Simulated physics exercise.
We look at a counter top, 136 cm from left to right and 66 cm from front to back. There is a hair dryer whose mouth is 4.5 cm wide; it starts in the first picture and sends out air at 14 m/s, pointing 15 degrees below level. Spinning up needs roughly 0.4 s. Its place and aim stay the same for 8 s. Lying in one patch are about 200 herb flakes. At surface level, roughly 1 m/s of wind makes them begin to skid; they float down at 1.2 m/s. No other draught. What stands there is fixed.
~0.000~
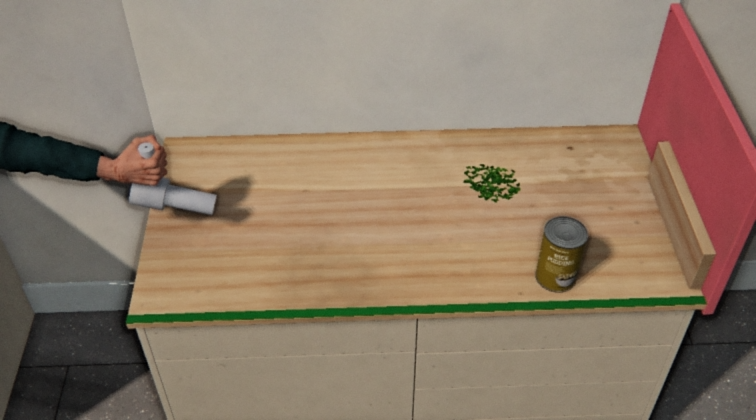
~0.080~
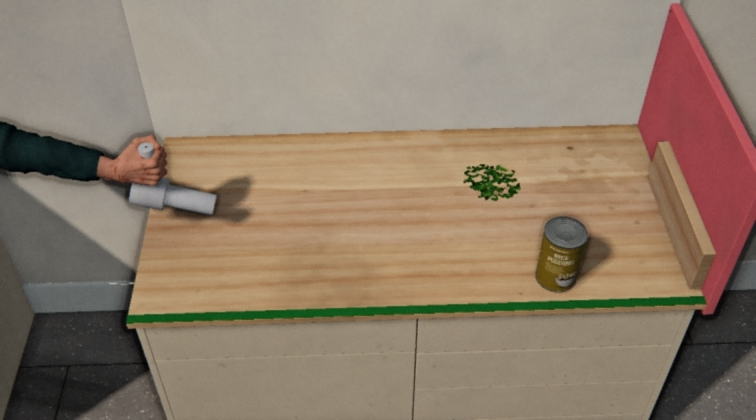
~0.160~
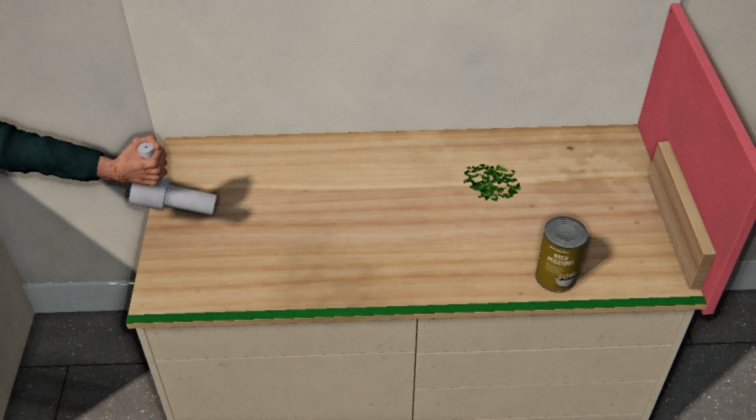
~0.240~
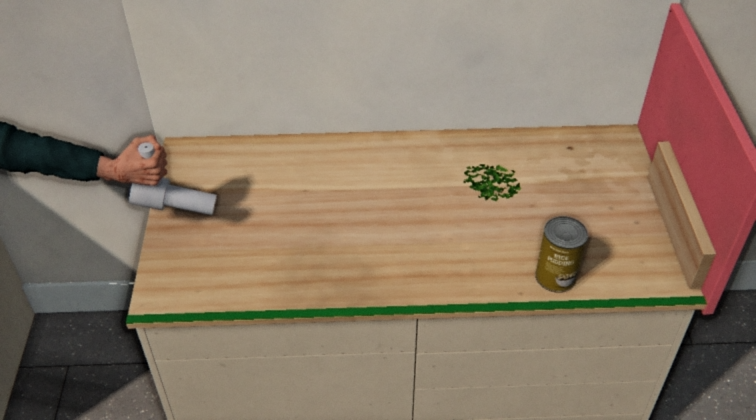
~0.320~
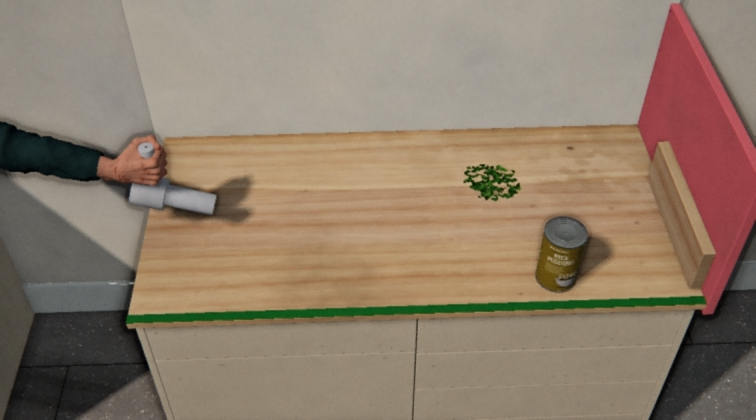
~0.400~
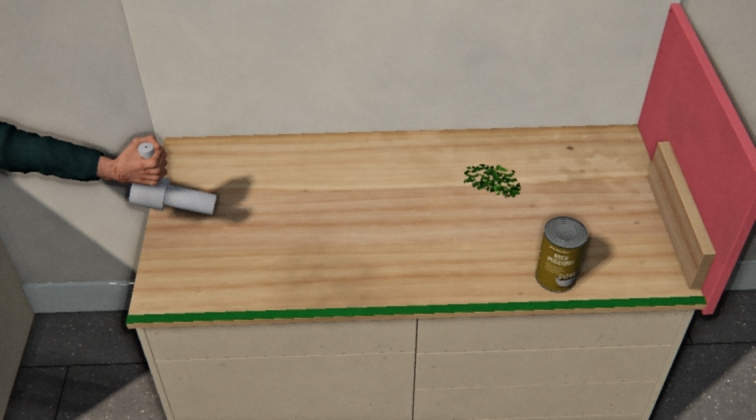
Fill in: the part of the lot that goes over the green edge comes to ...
A quarter or less.
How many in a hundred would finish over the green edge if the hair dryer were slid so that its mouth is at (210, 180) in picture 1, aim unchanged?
Then the share would be close to 0 percent.
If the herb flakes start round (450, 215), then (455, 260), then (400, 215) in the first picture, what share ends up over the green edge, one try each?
Try by try: About 4 per cent, 100 per cent and 0 per cent.
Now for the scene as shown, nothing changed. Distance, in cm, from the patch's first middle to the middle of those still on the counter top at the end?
The middle ends up about 50 cm from the start.
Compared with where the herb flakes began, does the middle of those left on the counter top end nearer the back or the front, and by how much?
It moves toward the far edge, close to 20 cm.
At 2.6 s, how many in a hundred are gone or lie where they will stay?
That works out to some 40 %.
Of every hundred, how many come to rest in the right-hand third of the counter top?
About 100 percent.
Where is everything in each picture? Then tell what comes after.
The middle of the herb flakes is near (492, 184), none has stirred yet and the mouth of the hair dryer is at (215, 205), in the first picture.
The middle of the herb flakes is near (492, 183), none has stirred yet and the green edge is centred on (419, 314), in the second picture.
The middle of the herb flakes is near (492, 183), none has stirred yet, the top of a tin is at (566, 232) and the top of a board is at (686, 194), in the third picture.
The middle of the herb flakes is near (492, 183) and none has stirred yet, in the fourth picture.
The middle of the herb flakes is near (492, 183) and none has stirred yet, in the fifth picture.
The middle of the herb flakes is near (494, 182), the farthest in sight from the hair dryer is at (513, 172) and about 15 % have left their places, in the sixth picture.
After 1.6 s, 68 % are on the move or not yet settled, 0 % are over the green edge; the middle of those still in play is near (639, 125).
After 2.6 s, 57 % are on the move or not yet settled, 0 % are over the green edge; the middle of those still in play is near (638, 125).
After 4.4 s, 40 % are on the move or not yet settled, 0 % are over the green edge; the middle of those still in play is near (638, 125).
After 8.0 s, at the end, 0 % are over the green edge; the middle of those still in play is near (634, 126).
